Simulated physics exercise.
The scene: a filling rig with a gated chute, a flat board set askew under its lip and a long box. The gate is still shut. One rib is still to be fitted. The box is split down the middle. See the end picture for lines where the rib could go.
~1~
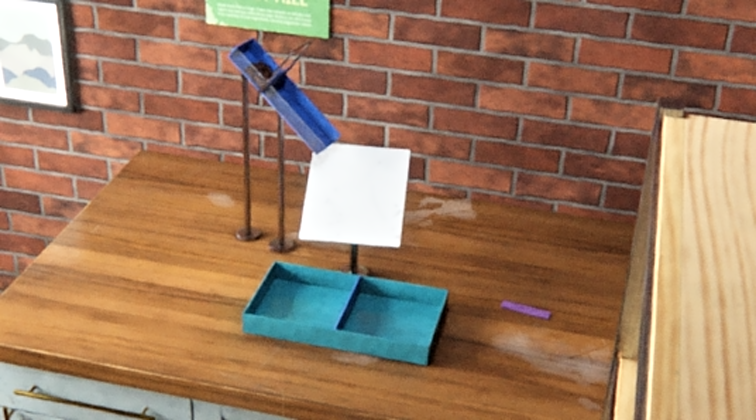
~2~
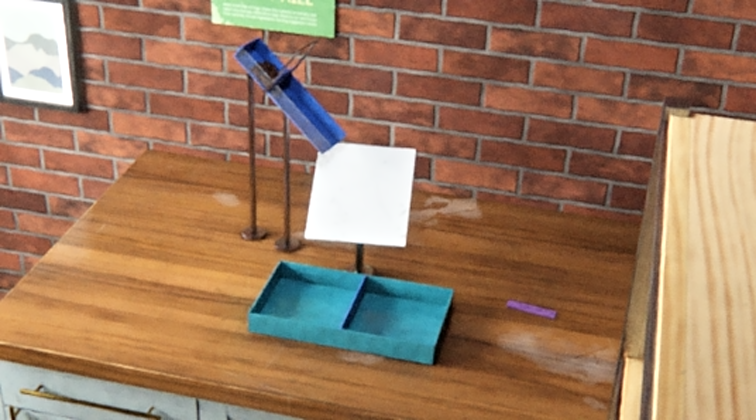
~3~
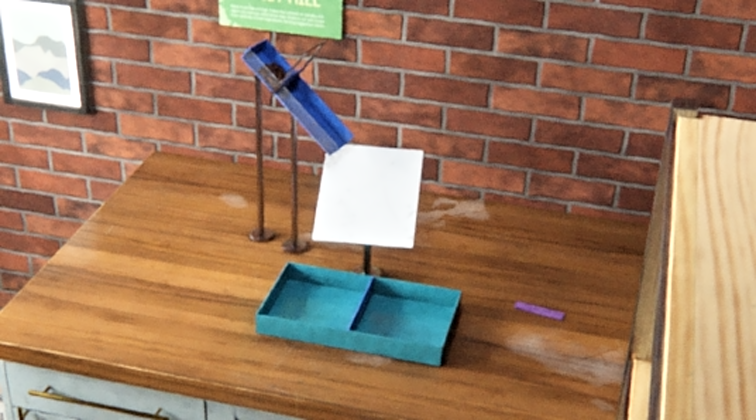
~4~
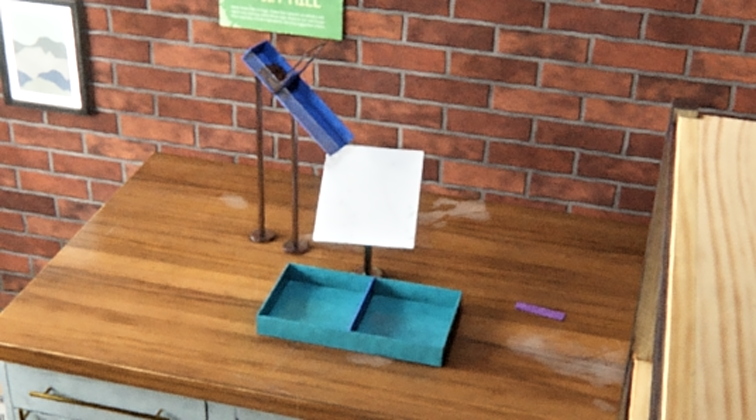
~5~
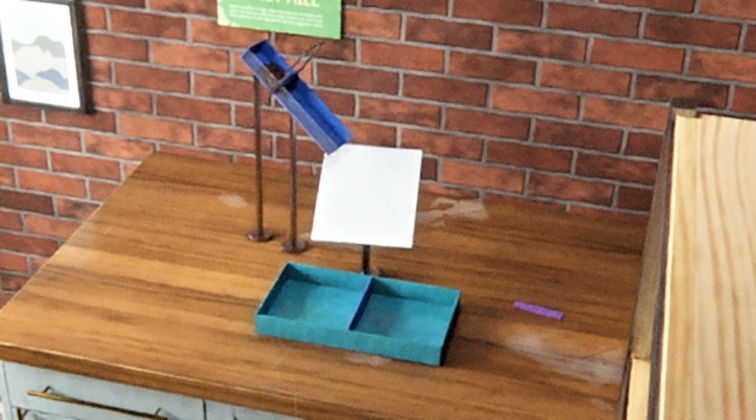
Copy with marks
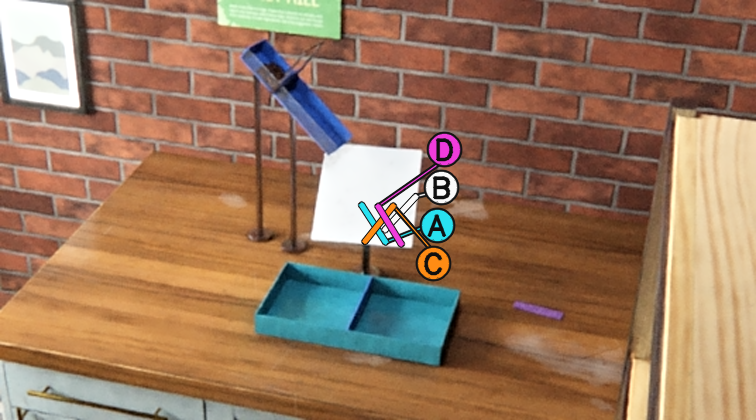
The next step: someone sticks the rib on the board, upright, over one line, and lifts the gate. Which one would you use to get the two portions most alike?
Line B.
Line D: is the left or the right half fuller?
The right half.
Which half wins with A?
Right.
On the marked copy, line A from (361, 204) to (385, 242); line B from (415, 196) to (384, 229); line C from (393, 205) to (364, 241); line D from (378, 206) to (401, 244).
For line A, of what is caught, a small part in the left half, most in the right.
For line B, of what is caught, about half in the left half, about half in the right.
For line C, of what is caught, most in the left half, a small part in the right.
For line D, of what is caught, a small part in the left half, most in the right.
